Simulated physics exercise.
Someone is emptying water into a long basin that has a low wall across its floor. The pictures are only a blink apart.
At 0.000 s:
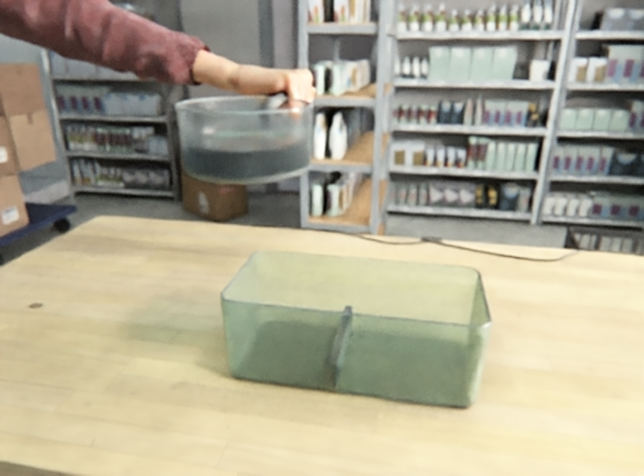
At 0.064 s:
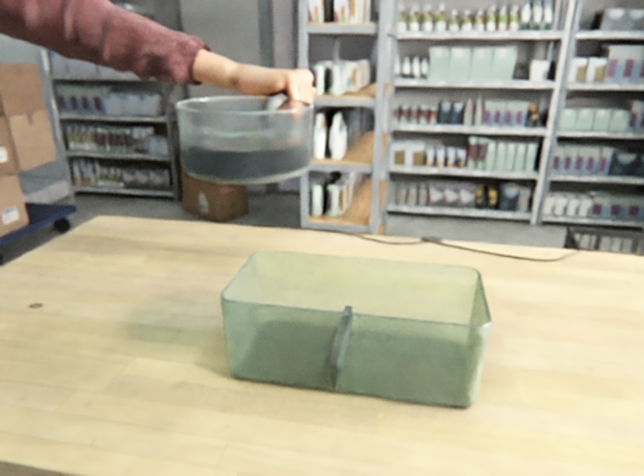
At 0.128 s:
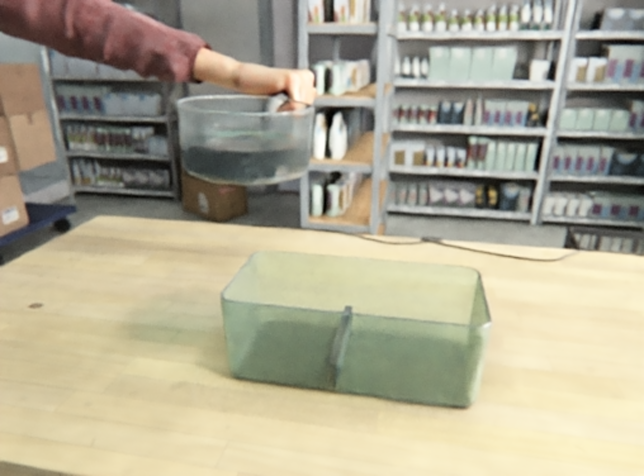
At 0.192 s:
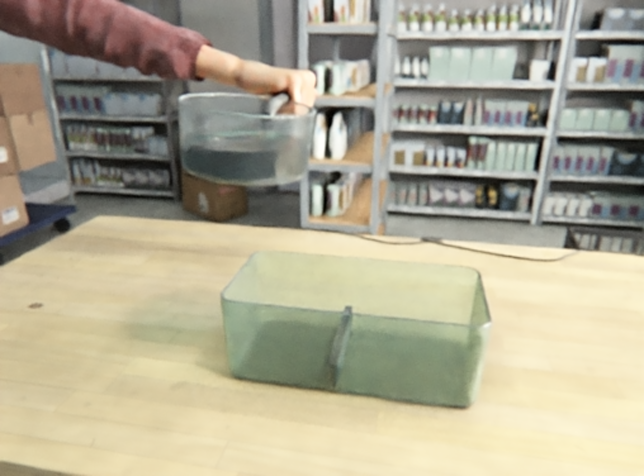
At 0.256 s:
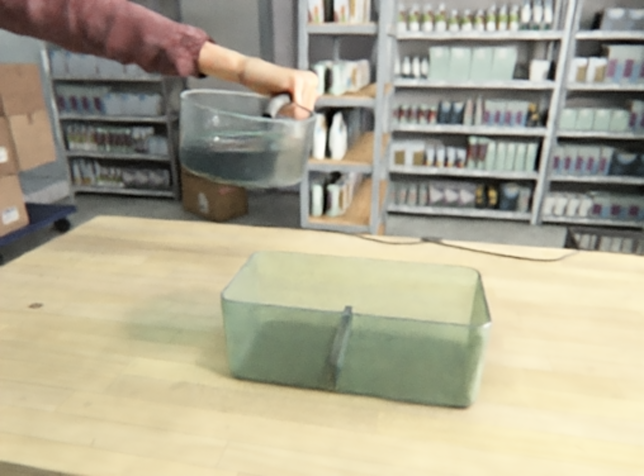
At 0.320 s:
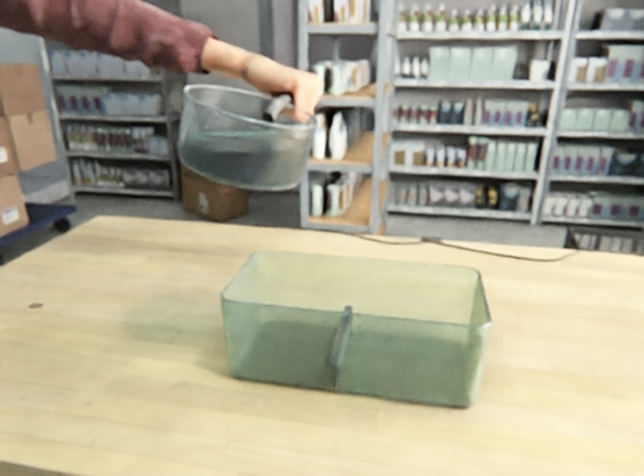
A hand in a dark red sleeve, reaching in from the upper left, holds a round clear bowl of greyish water and gradually tilts it, its right side dipping slightly. Below, a long, pale green see-through basin with a low dividing wall sits on a light wooden table, viewed from slightly above. Stocked shelves and brown boxes stand behind, and the basin and camera stay still.
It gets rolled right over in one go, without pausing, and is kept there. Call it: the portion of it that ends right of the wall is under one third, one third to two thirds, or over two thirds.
One third to two thirds.
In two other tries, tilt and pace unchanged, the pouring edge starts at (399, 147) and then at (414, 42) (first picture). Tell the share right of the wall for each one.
95 and 85 in a hundred.
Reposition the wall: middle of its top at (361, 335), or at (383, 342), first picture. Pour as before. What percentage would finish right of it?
About 25 per cent on the first try, and 10 per cent on the second.
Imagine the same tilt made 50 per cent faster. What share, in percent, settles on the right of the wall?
It comes to 45 per cent or so.
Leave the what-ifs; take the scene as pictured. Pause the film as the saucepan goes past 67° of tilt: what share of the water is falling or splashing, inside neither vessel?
About 25 %.
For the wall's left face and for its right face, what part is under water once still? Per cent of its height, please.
30 per cent for the left part, 30 for the right.
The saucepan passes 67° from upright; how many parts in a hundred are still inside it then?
Near 70 percent is still in there.
A moment on, the saucepan is tipped part way and 70 per cent is still to pour, 1 is left of the wall and 2 right of it.
Next, the saucepan is tipped on its side and 16 per cent is still to pour, 14 is left of the wall and 52 right of it.
Then the saucepan is tipped right over and 1 per cent is still to pour, 39 is left of the wall and 58 right of it.
Later the saucepan is tipped right over and 0 per cent is still to pour, 41 is left of the wall and 58 right of it.
In the end 41 per cent lies left of the wall, 58 right of it and 1 outside.
